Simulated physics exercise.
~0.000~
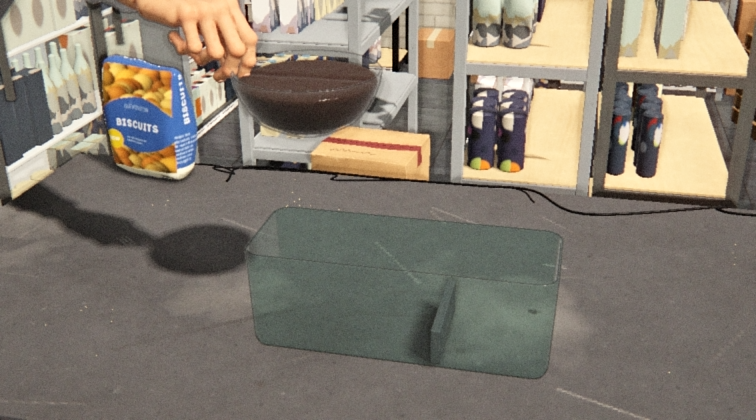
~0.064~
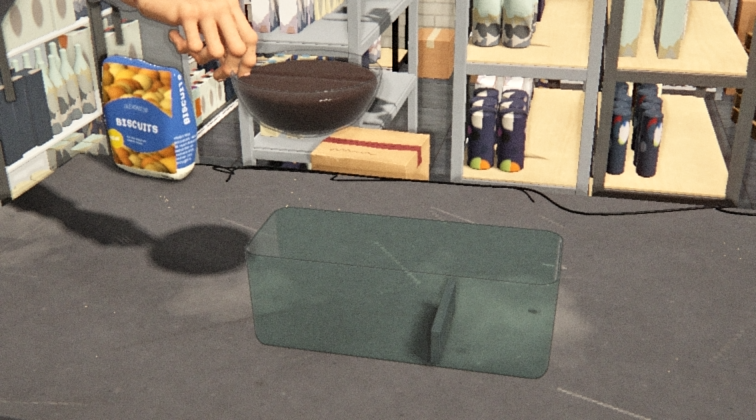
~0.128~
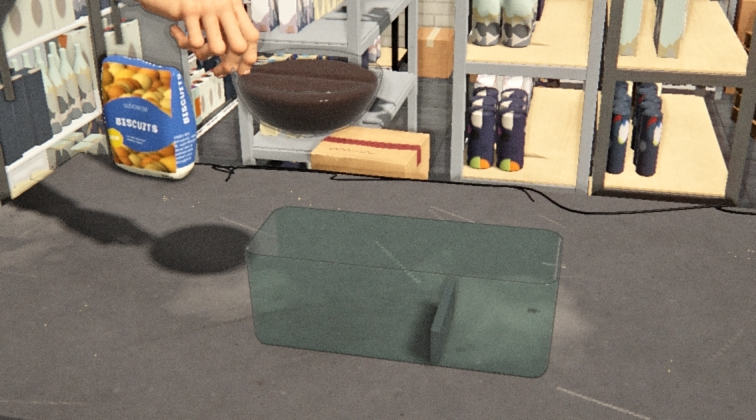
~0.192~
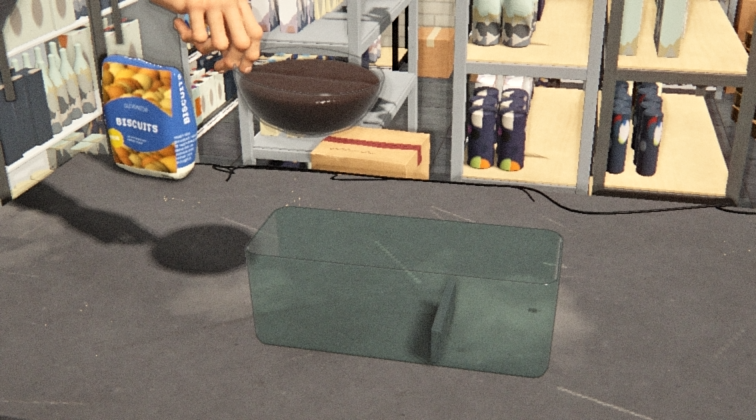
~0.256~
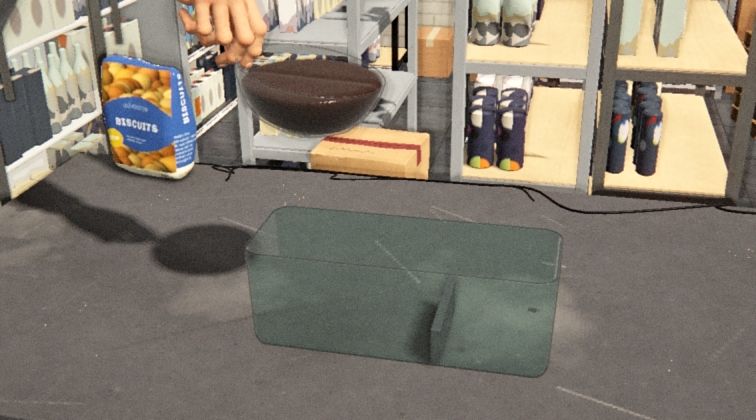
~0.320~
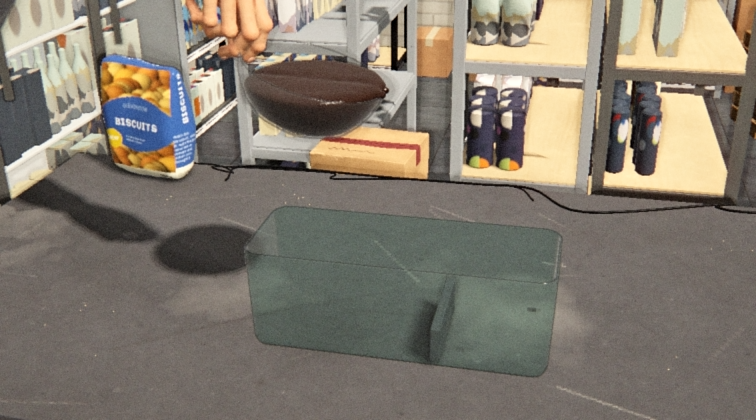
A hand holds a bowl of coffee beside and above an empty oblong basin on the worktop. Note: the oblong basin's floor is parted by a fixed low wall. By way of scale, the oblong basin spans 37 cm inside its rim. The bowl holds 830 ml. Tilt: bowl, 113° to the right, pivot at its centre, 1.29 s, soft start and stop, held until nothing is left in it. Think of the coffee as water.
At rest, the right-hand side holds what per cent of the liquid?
It holds some 52 in every hundred.
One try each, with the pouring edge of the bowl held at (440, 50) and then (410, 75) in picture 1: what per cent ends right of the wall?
Try 1: 80 %; try 2: 75 %.
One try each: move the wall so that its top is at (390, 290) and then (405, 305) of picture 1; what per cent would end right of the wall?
85 in a hundred, followed by 75 in a hundred.
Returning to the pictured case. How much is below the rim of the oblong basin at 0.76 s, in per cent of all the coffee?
Roughly 38 per cent.
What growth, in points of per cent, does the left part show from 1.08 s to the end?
About 1 percent.
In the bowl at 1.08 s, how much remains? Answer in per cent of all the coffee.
0 %.
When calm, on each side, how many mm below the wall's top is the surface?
Measured: Left around 32 mm, right around 18 mm.
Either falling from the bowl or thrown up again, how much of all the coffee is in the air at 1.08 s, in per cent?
Roughly 2 %.
After 0.76 s the tilt is 72° and 22 per cent is still to pour, 9 is left of the wall and 29 right of it.
After 1.08 s the tilt is 106° and 0 per cent is still to pour, 45 is left of the wall and 52 right of it.
After 1.42 s the tilt is 113° and 0 per cent is still to pour, 46 is left of the wall and 52 right of it.
After 1.79 s the tilt is 113° and 0 per cent is still to pour, 46 is left of the wall and 52 right of it.
In the end 46 per cent lies left of the wall, 52 right of it and 2 outside.
